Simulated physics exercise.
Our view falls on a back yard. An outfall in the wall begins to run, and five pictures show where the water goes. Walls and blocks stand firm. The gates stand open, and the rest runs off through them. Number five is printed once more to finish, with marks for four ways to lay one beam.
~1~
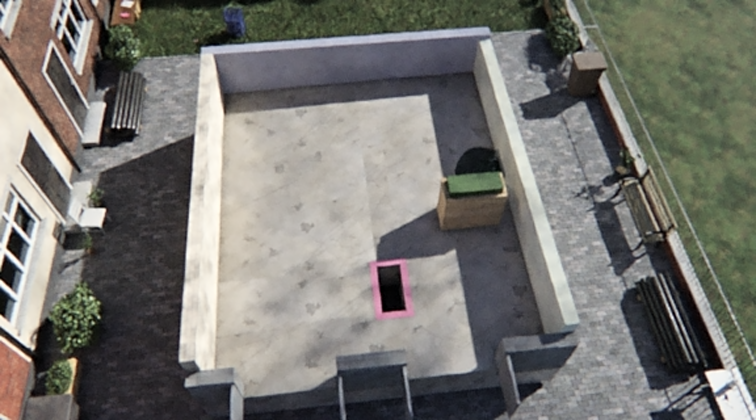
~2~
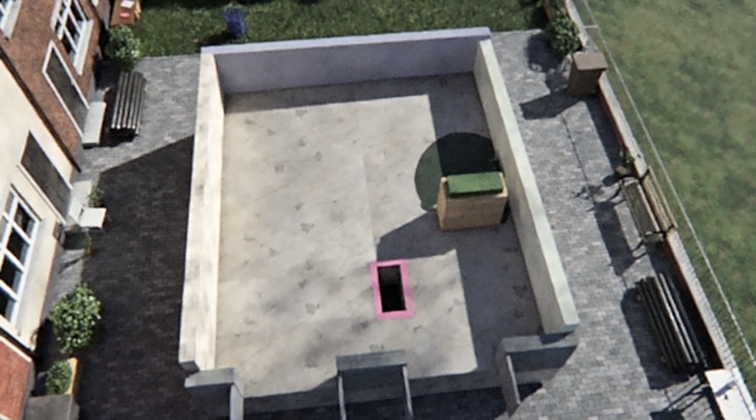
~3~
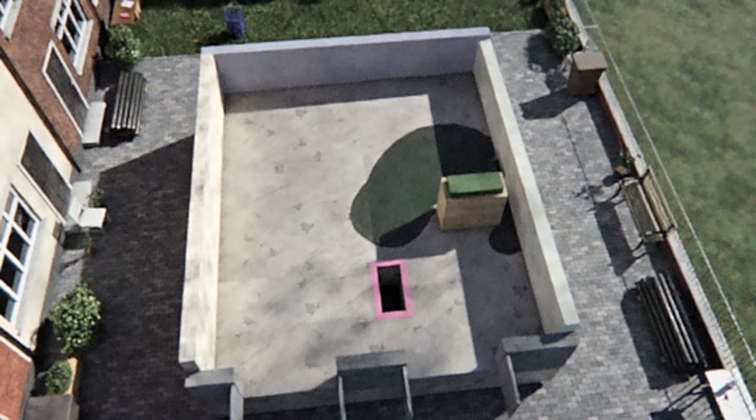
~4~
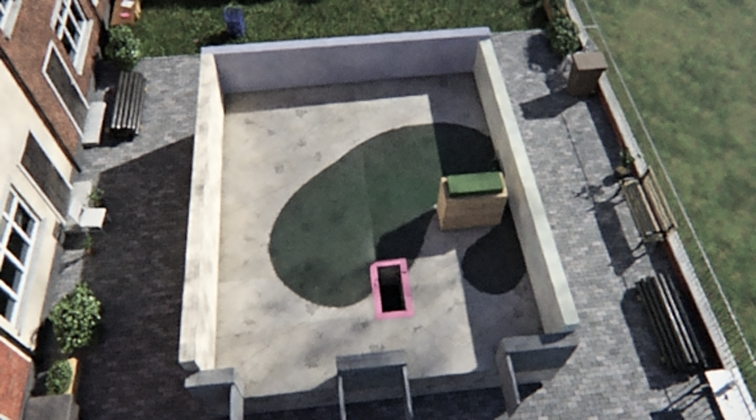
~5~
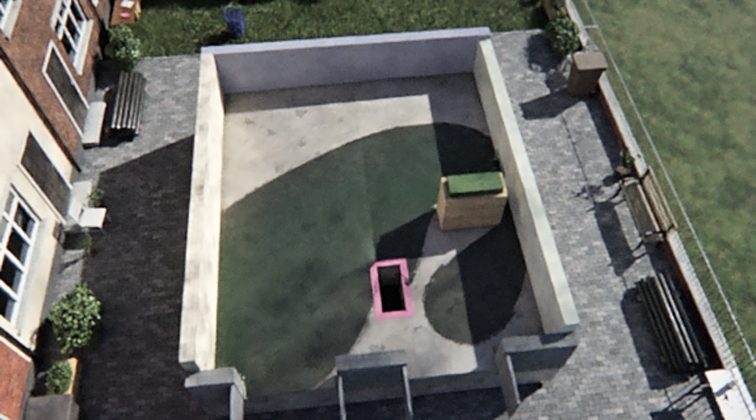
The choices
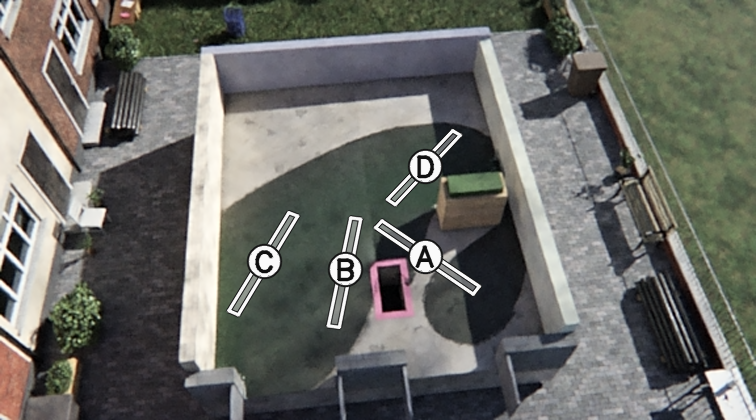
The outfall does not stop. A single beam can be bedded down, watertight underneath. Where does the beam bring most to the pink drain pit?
D.
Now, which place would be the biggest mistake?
The answer is A.
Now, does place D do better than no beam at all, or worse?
It is better.
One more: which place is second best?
That would be B.
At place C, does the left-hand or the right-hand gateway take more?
The left one.
On the marked copy, A from (378, 224) to (476, 290); B from (333, 326) to (355, 218); C from (233, 312) to (293, 214); D from (391, 202) to (456, 132).
If A is chosen, next to none of the stream runs into the pink drain pit, about 100 % out by the gates.
If B is chosen, about 17 % of the stream runs into the pink drain pit, about 83 % out by the gates.
If C is chosen, about 7 % of the stream runs into the pink drain pit, about 93 % out by the gates.
If D is chosen, about 35 % of the stream runs into the pink drain pit, about 65 % out by the gates.
